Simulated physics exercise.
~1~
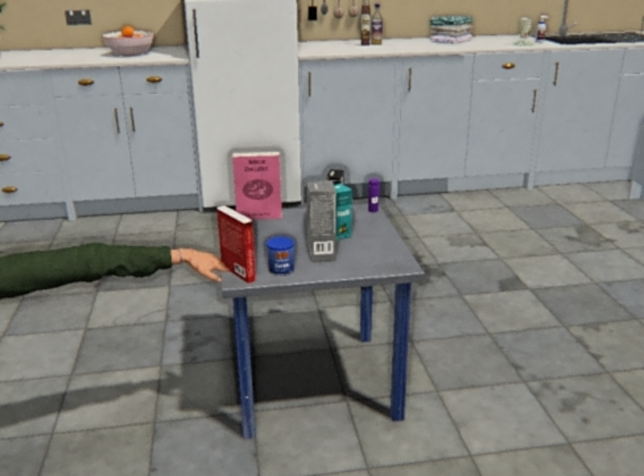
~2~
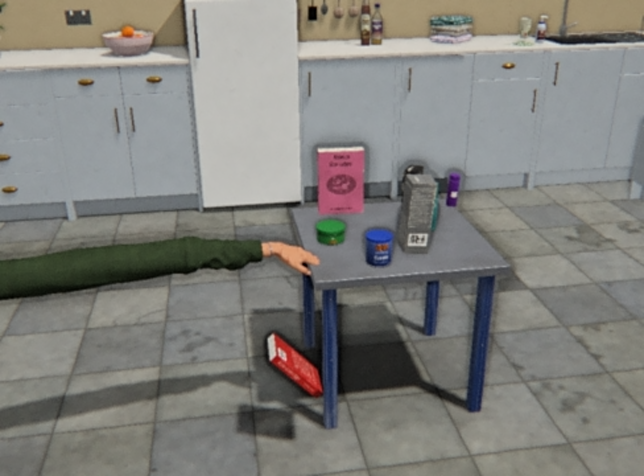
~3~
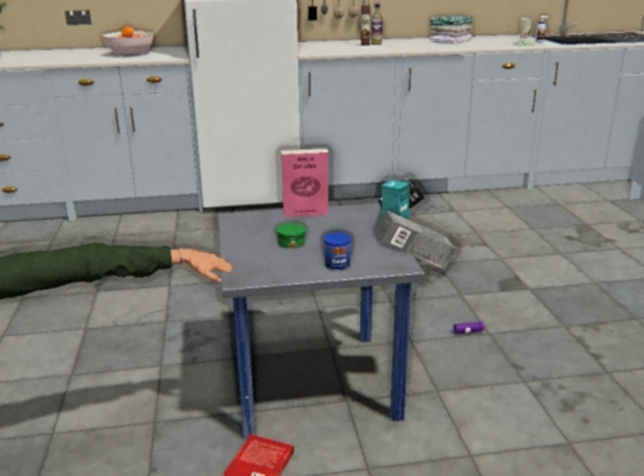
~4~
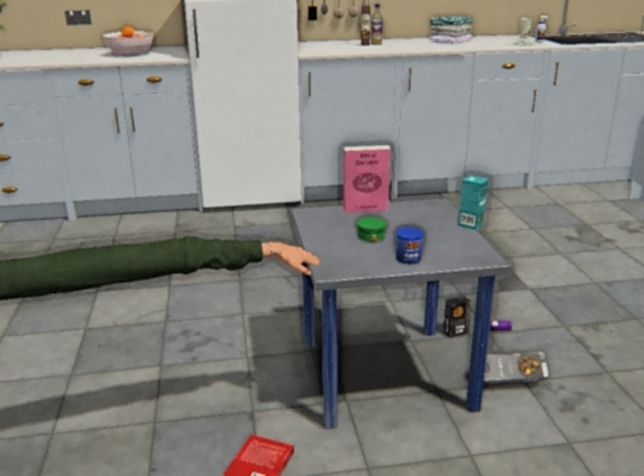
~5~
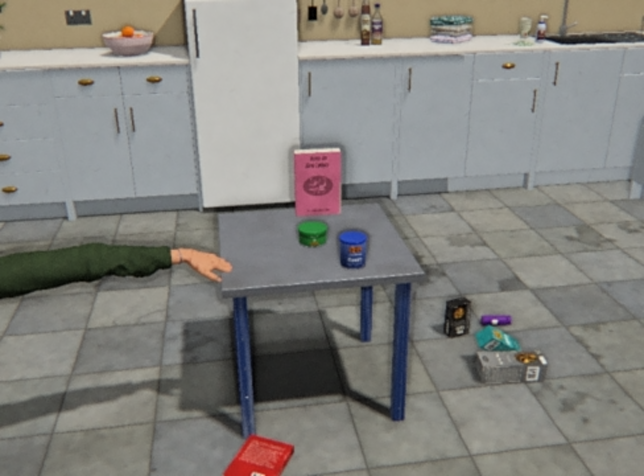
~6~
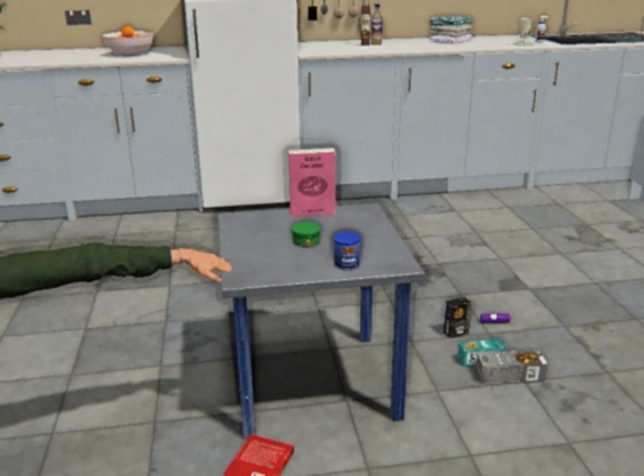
A grey-topped table with blue legs jerked right and back twice beside an outstretched hand, dropping a red book, then a purple shaker and grey and black cartons, and finally a turquoise carton, while the pink book and two tubs stayed upright on top.
